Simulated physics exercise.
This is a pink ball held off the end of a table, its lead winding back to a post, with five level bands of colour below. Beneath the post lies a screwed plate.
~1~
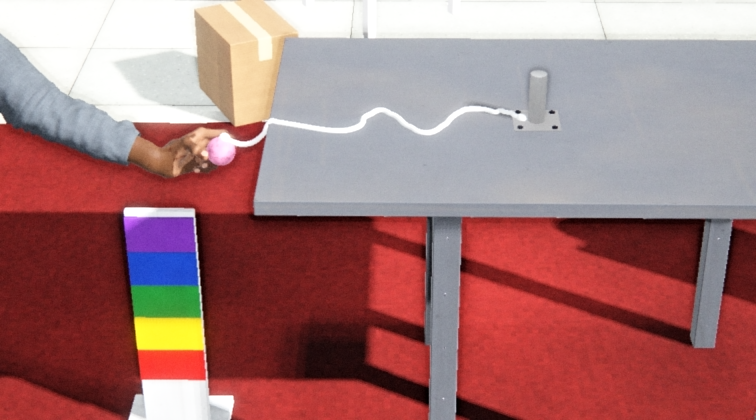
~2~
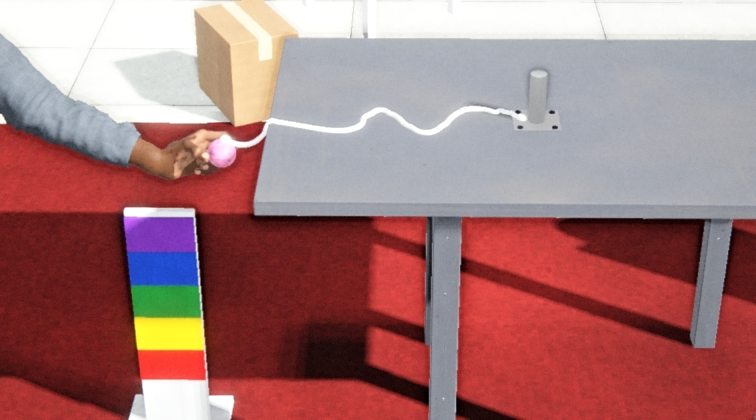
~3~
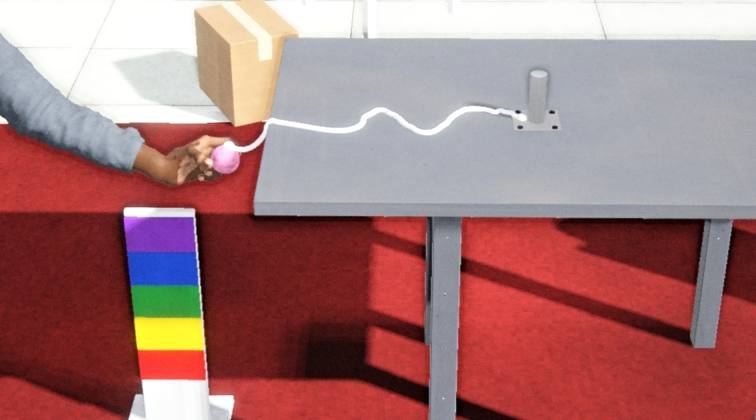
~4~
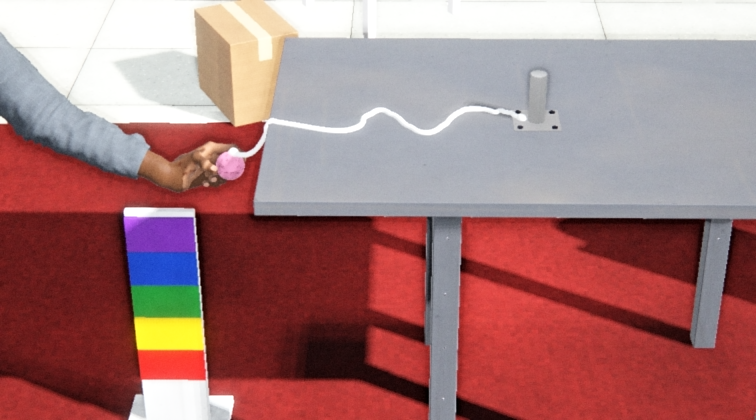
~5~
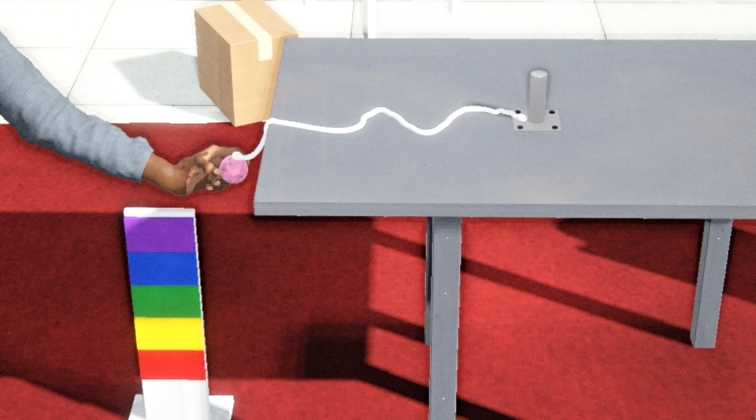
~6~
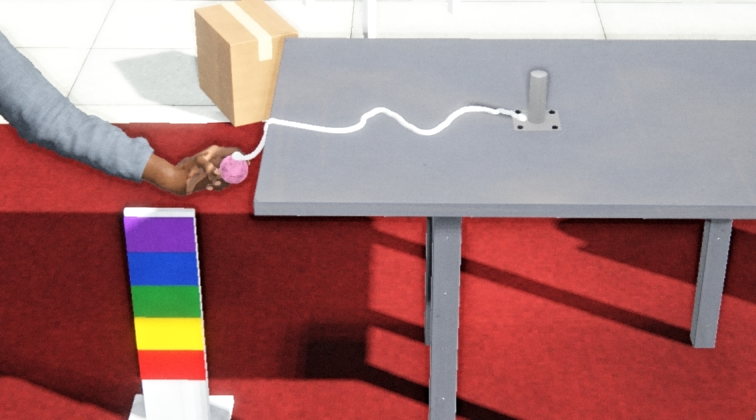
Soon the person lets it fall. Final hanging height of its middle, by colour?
Blue band.
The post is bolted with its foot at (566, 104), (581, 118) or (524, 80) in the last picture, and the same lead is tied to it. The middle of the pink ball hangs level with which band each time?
Answer, in order: Purple, purple, blue.
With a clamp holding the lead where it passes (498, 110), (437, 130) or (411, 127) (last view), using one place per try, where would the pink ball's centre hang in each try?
Per try (px, approx.): (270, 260); (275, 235); (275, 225).
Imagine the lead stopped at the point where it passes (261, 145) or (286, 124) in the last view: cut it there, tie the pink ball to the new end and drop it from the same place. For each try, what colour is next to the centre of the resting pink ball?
Per try - 1: Purple; 2: Higher than all five.
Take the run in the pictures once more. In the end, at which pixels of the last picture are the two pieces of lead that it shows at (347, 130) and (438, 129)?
In that view they sit near (268, 136) and near (401, 121).
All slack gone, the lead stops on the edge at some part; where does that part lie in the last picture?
Pixel (353, 129).
Early on, ball near (259, 257); level with blue.
Midway, ball near (276, 271); level with blue.
Finally, ball near (272, 271); level with blue. Its middle rests at the blue band.
